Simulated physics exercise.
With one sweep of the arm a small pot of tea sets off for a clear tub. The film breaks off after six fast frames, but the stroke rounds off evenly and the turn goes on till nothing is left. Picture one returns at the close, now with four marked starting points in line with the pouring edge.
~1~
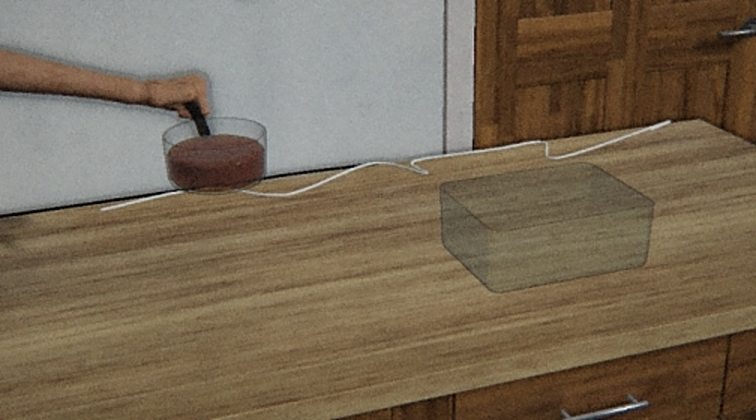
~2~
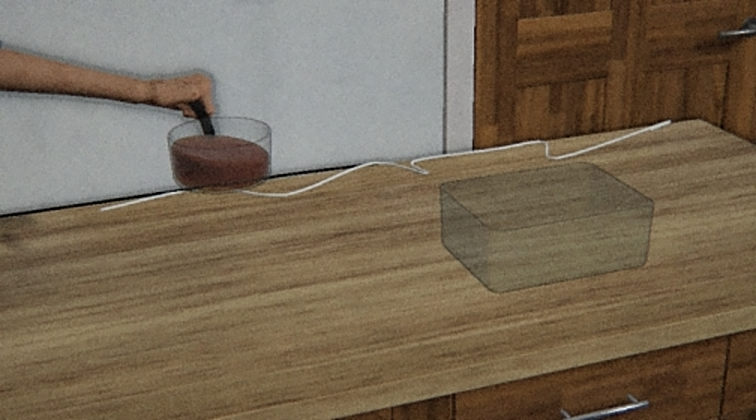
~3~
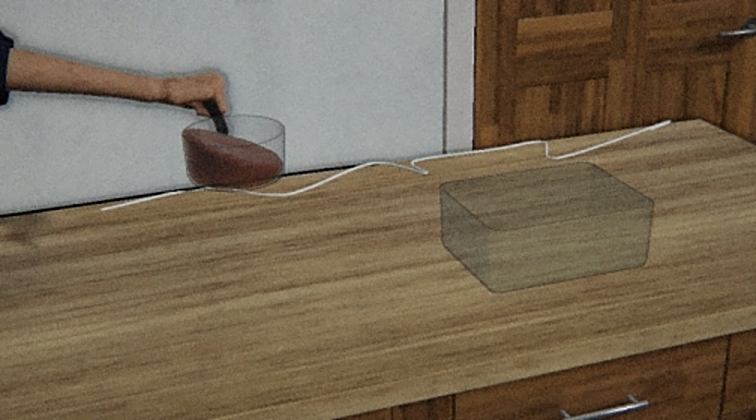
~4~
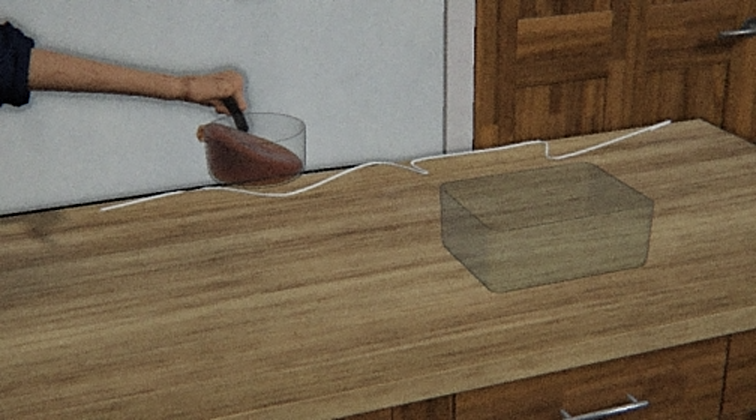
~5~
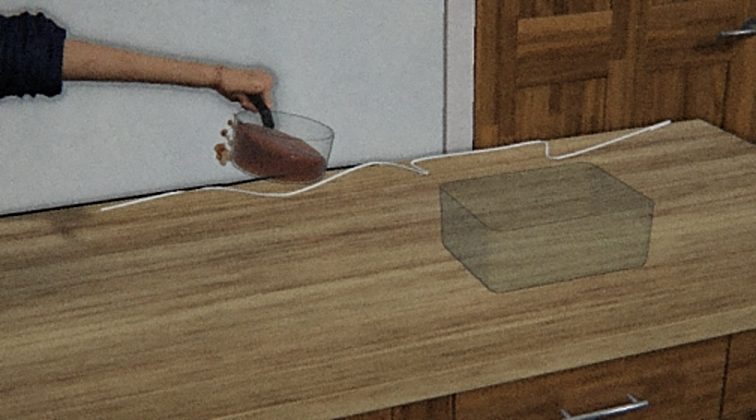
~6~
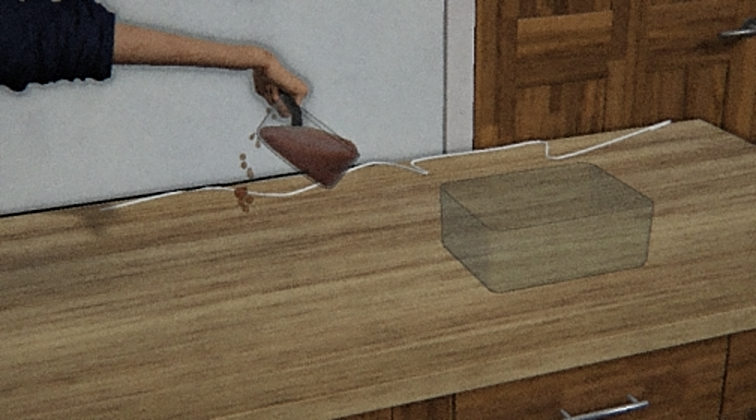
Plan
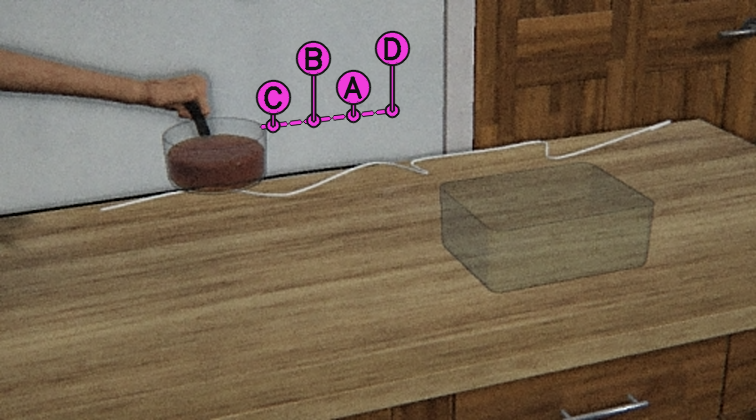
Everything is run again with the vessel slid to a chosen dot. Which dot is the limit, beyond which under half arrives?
Spot B just does it.
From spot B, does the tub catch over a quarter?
Yes.
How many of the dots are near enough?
Three of them.
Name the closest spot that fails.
That would be C.
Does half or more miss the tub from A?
No, not at all.
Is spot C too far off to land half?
Yes, it does.
On the marked copy, A at (353, 115); B at (313, 120); C at (273, 125); D at (392, 110).
Choosing A, about 75 % lands in the tub, 5 % falls short and 20 % goes beside or beyond.
Choosing B, about 67 % lands in the tub, 23 % falls short and 10 % goes beside or beyond.
Choosing C, about 18 % lands in the tub, 78 % falls short and 4 % goes beside or beyond.
Choosing D, about 77 % lands in the tub, 9 % falls short and 14 % goes beside or beyond.
